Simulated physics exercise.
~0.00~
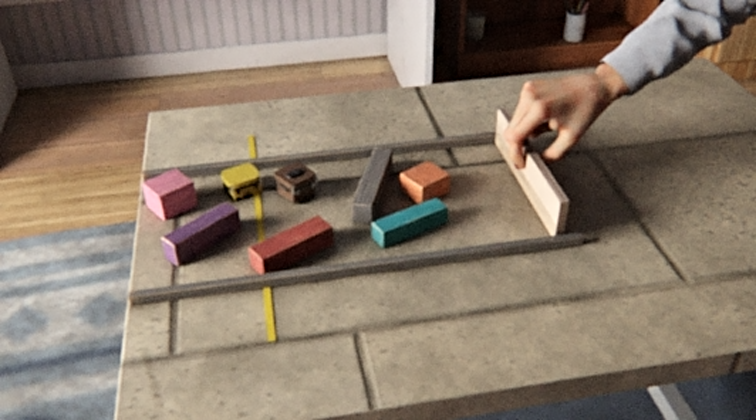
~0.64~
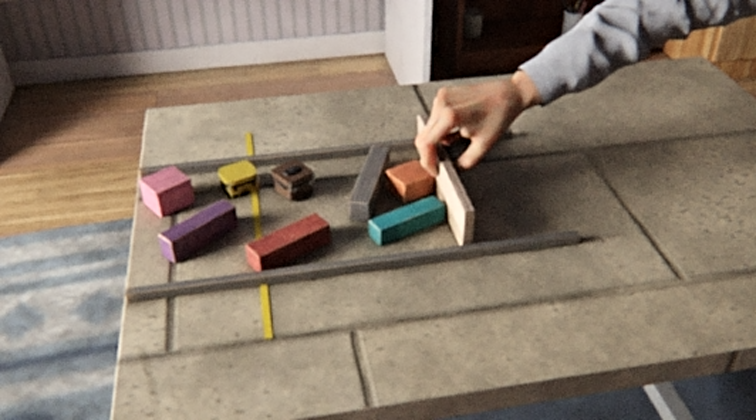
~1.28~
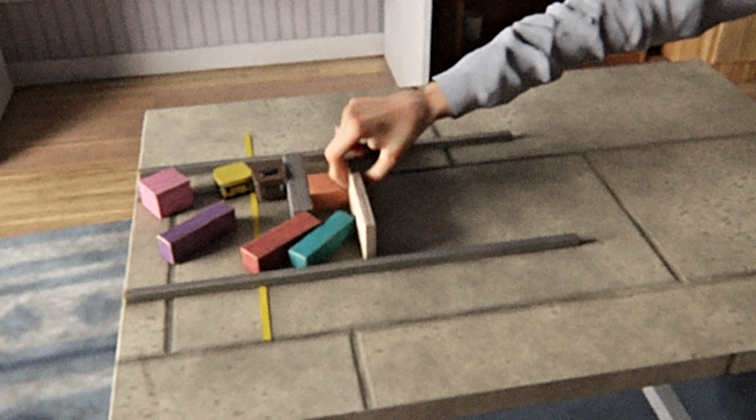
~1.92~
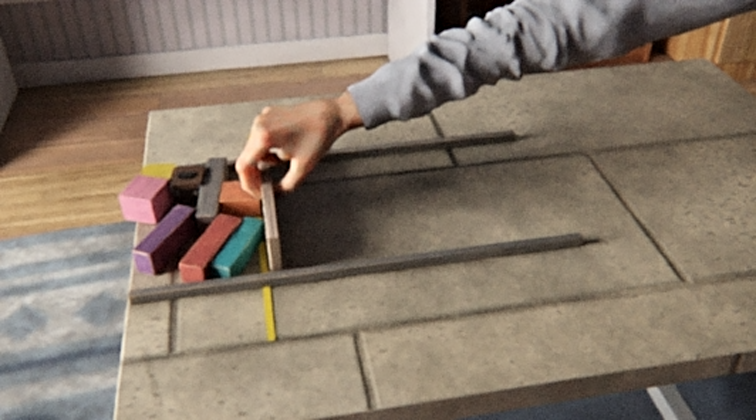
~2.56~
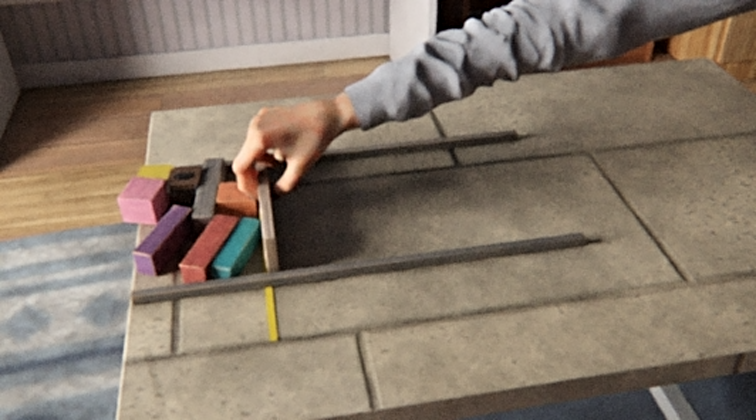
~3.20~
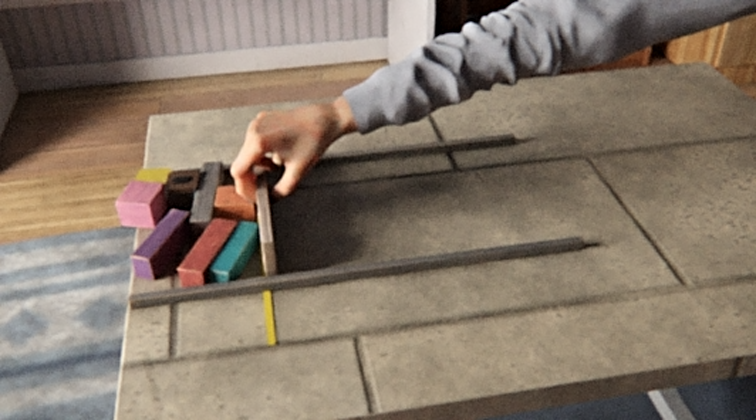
On a stone-topped table, a hand slides a board left, bunching coloured blocks near the edge.
